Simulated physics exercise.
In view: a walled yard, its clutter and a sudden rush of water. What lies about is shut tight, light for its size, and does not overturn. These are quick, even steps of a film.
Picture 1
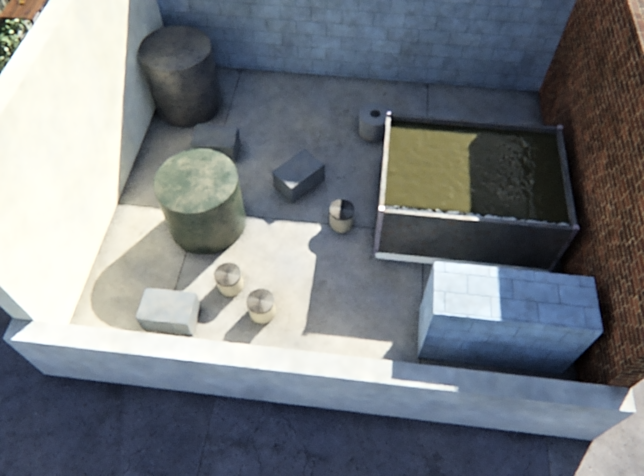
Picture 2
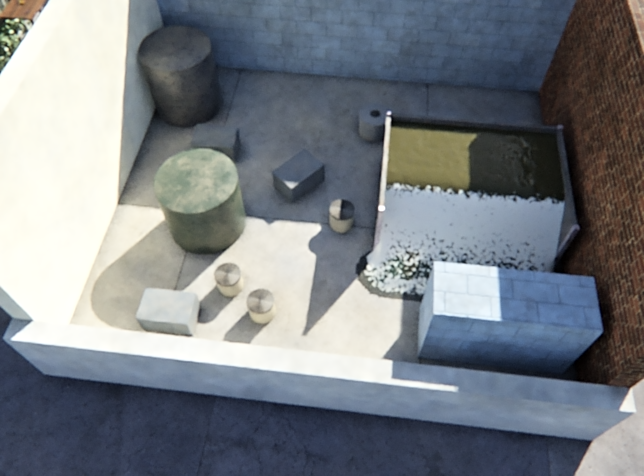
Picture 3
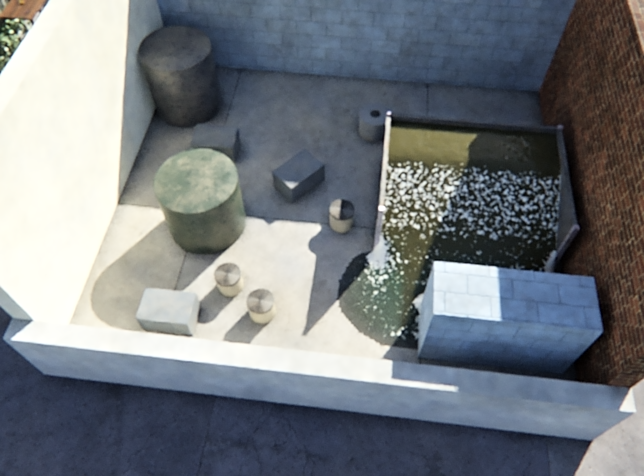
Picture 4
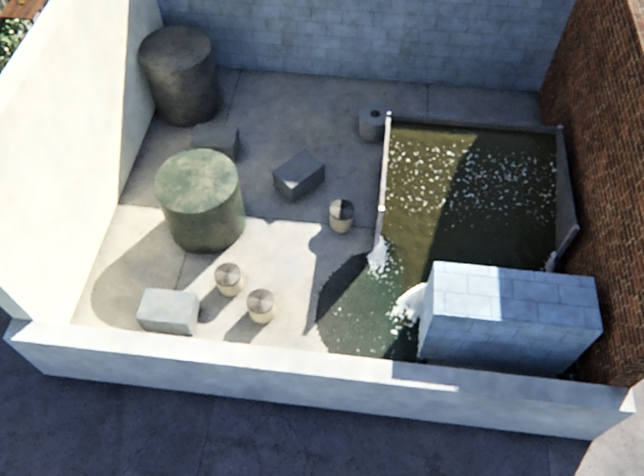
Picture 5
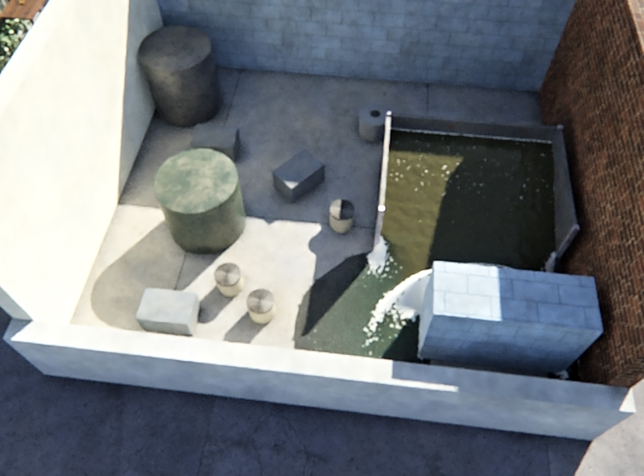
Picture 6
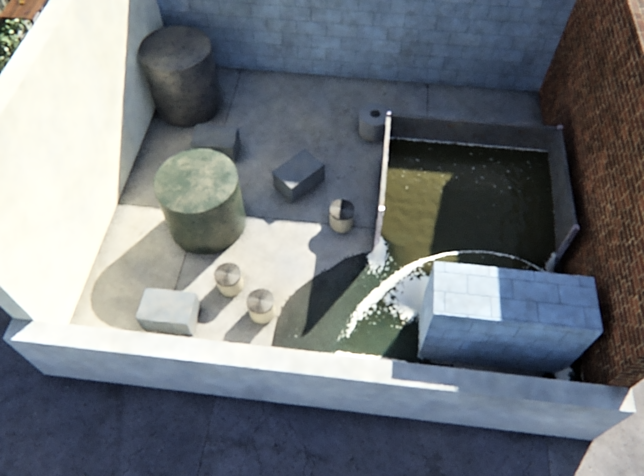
At first, murky water fills a walled tank at the right of a yard scattered with blocks and cylinders. The tank's near side opens and water rushes out in white froth, passing the large pale block. It then spreads leftward across the floor in a dark sheet, while the objects stay put.
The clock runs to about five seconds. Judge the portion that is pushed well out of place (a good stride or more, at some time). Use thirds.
It is between one and two thirds.
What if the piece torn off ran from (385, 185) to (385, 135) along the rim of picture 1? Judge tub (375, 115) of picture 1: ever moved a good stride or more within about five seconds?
Answer: Short of that.
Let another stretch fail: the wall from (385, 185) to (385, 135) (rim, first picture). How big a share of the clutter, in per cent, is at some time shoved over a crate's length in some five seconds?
Roughly 90 per cent.
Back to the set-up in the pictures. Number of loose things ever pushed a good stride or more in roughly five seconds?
It comes to 4.
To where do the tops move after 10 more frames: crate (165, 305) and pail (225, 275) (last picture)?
Near (105, 246) and (169, 244).
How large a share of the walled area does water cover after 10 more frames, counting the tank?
Close to 50 %.
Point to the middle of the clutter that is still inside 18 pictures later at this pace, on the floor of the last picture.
Around (247, 191).
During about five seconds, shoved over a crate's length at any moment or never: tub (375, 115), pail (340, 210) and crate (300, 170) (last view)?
In that order: Less than that, less than that, not that far.
A moment on, 0 of 7 are well off their spots; 0 afloat.
Next, 3 of 7 are well off their spots; 2 afloat.
Later, 3 of 7 are well off their spots; 3 afloat.
In the end, 4 of 7 are well off their spots, and 4 have been at some point; 5 afloat.
